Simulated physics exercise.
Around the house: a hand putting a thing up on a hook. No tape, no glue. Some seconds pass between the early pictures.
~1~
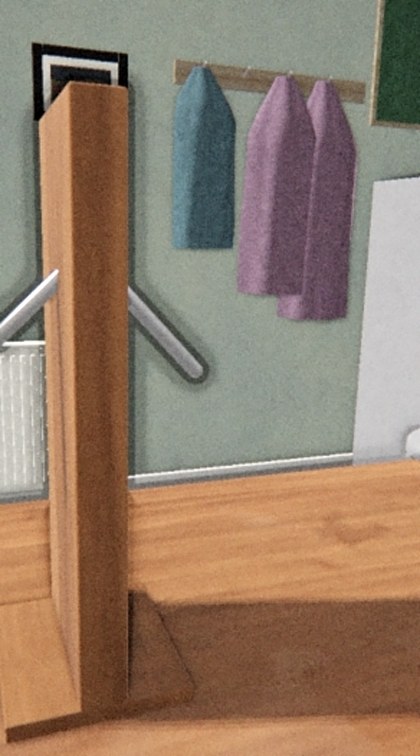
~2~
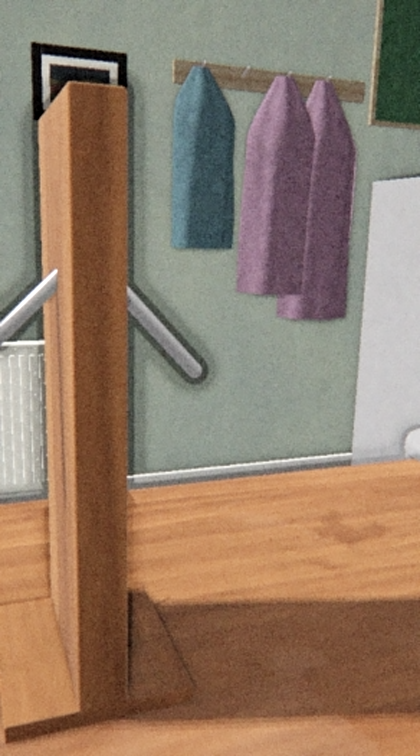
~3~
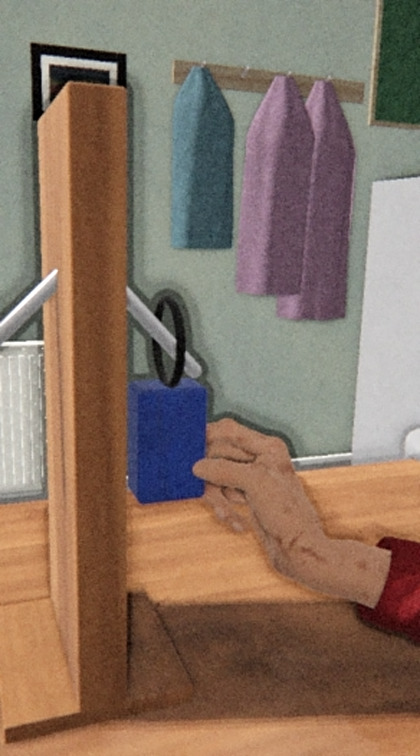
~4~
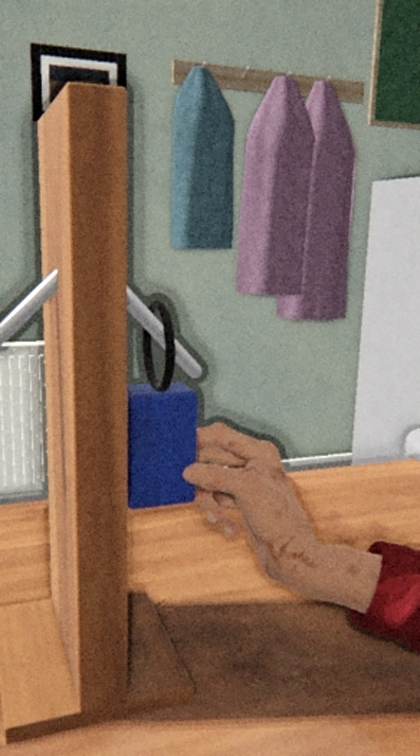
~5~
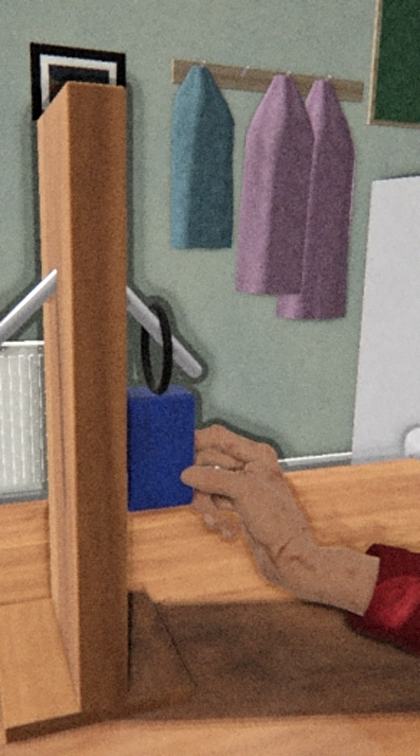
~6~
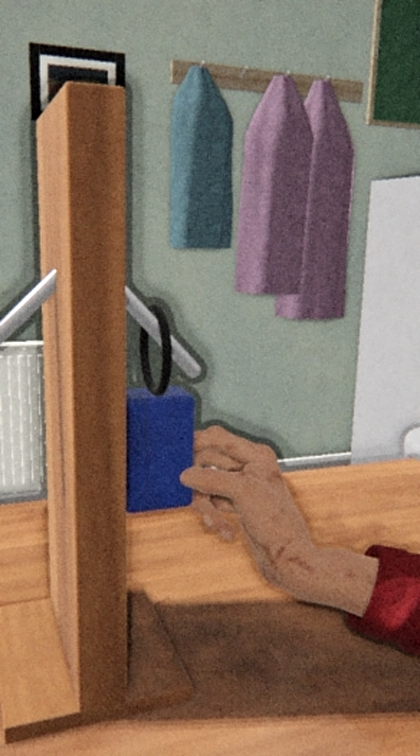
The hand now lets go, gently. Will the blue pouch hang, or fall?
Outcome: The blue pouch drops to the table.
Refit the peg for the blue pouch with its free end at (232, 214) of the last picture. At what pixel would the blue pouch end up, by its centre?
Near (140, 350).
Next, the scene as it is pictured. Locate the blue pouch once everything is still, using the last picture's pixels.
Its middle is close to (301, 595).
Then, 0.16 s past the last view, blue pouch leaning 25° off how it started near (181, 473).
Then, 0.26 s past the last view, blue pouch come down near (231, 551).
Then, 0.34 s past the last view, blue pouch in the air near (281, 570).
Finally, the blue pouch falls off, near (301, 595).
